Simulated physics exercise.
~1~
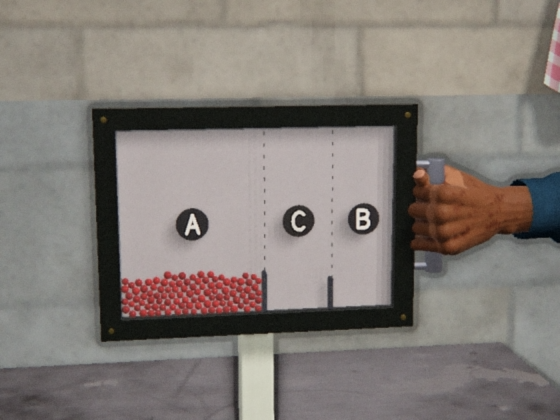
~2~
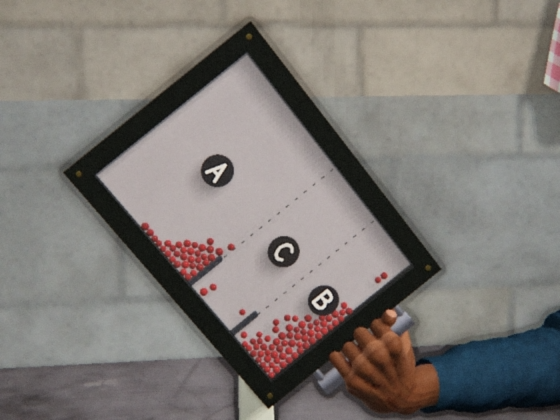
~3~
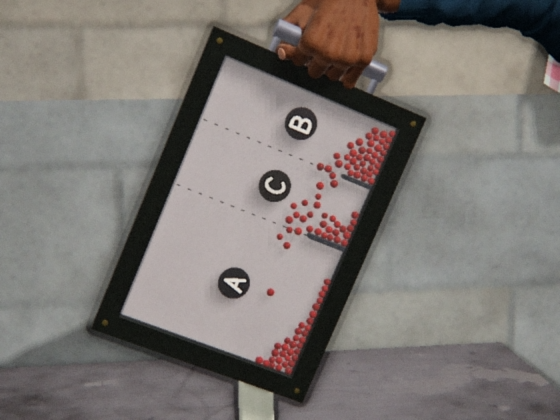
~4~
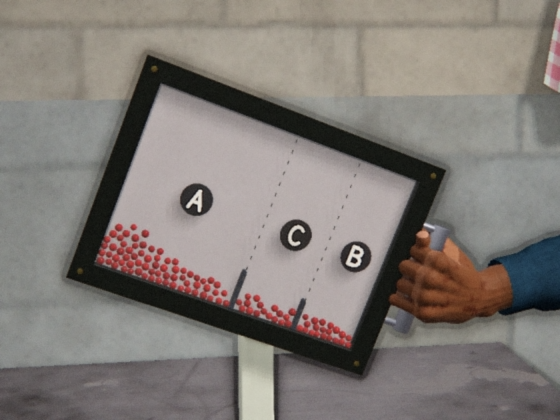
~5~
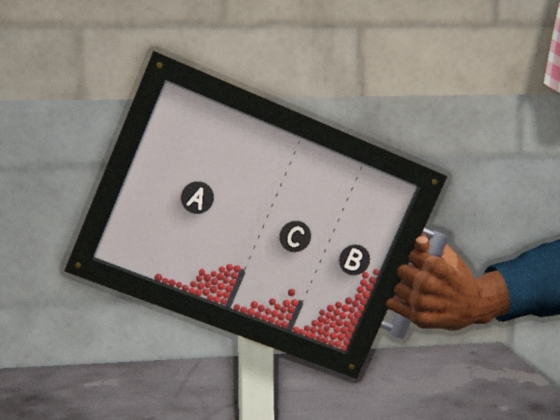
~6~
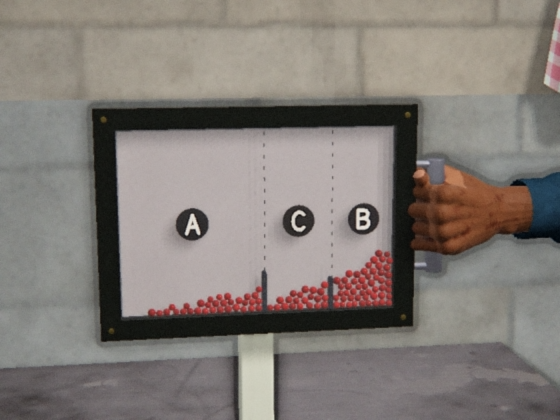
A shallow, dark-framed box of small red beads starts level, with the beads lying in section A, left of two short dividers, and a hand gripping the handle on its right side. The hand swings that side down, tipping the box steeply clockwise, and many beads spill past C into B. It then swings the box back past level until the handle is at the top, and beads tumble down toward A while others catch on the dividers. Tipped clockwise again, the beads shift rightward. Finally the box returns to level, with the largest heap in B and smaller amounts in A and C.
